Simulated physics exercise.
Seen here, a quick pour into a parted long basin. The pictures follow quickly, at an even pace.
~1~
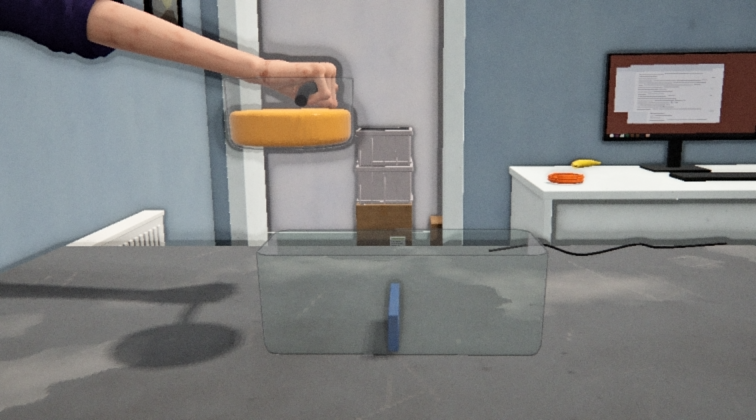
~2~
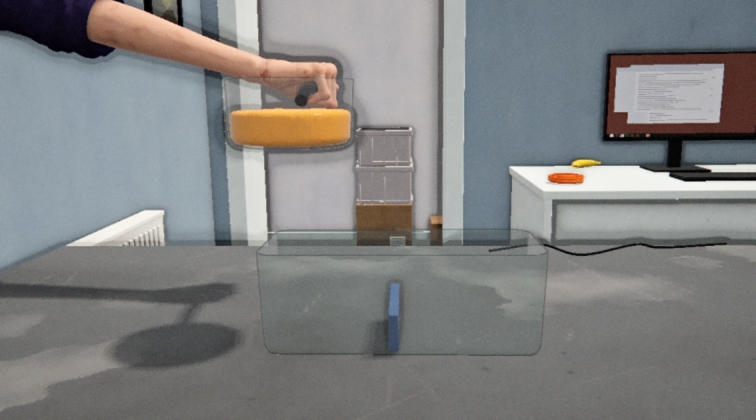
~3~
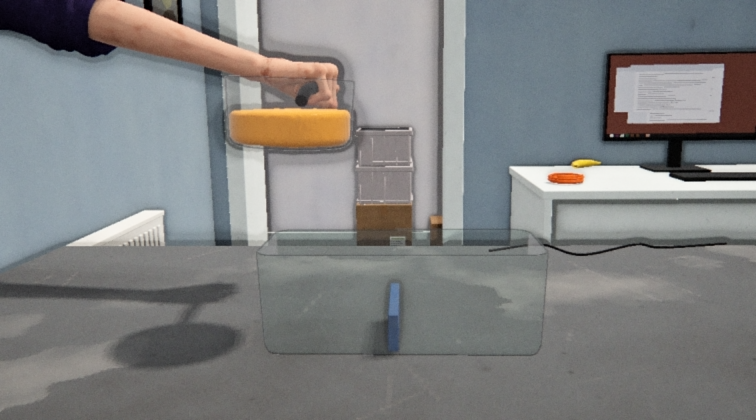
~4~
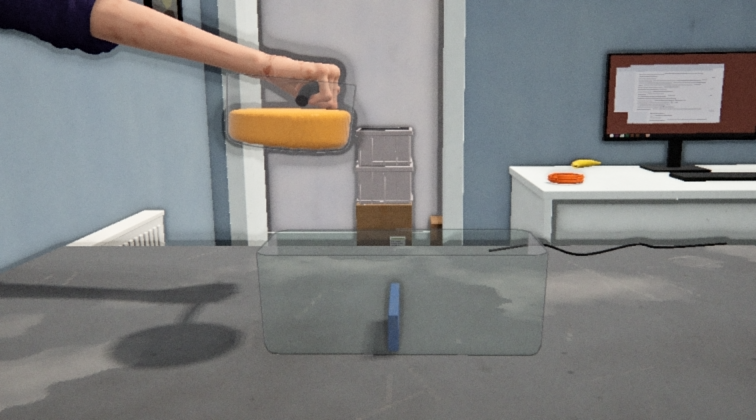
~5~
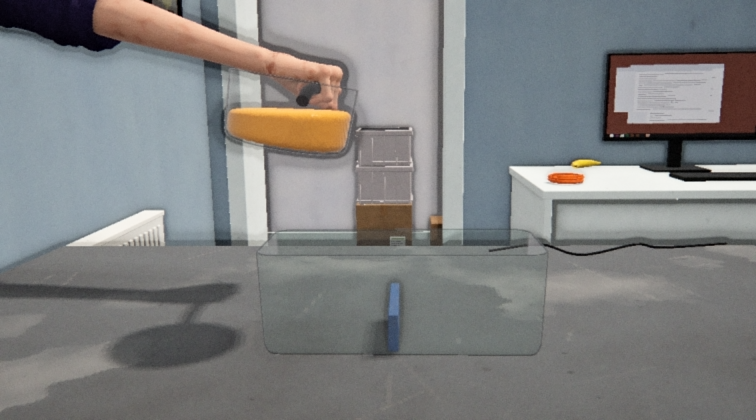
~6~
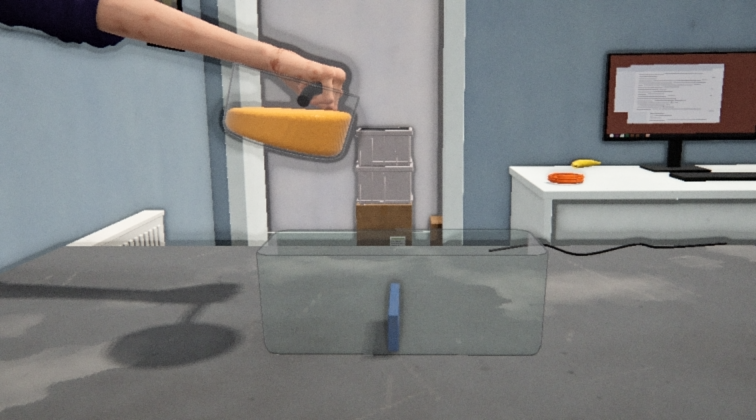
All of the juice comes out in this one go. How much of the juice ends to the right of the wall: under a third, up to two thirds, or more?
In the end between a third and two thirds is right of the wall.
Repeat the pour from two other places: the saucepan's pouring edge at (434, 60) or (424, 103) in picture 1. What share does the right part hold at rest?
The first gives 90 %, the second 95 %.
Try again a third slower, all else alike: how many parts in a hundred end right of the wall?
It comes to 50 per cent or so.
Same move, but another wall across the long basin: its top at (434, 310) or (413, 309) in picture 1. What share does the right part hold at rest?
About 10 and 20 per cent.
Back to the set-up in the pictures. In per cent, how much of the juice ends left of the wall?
About 55 per cent.
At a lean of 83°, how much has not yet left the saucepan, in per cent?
Some 50 per cent.
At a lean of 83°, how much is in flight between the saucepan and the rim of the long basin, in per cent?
Close to 40 per cent.
A moment on, the saucepan is tipped on its side and 51 per cent is still to pour, 2 is left of the wall and 4 right of it.
Next, the saucepan is tipped right over and 7 per cent is still to pour, 39 is left of the wall and 43 right of it.
Then the saucepan is tipped right over and 0 per cent is still to pour, 56 is left of the wall and 43 right of it.
Later the saucepan is tipped right over and 0 per cent is still to pour, 56 is left of the wall and 43 right of it.
Finally, 56 per cent lies left of the wall, 43 right of it and 1 outside.
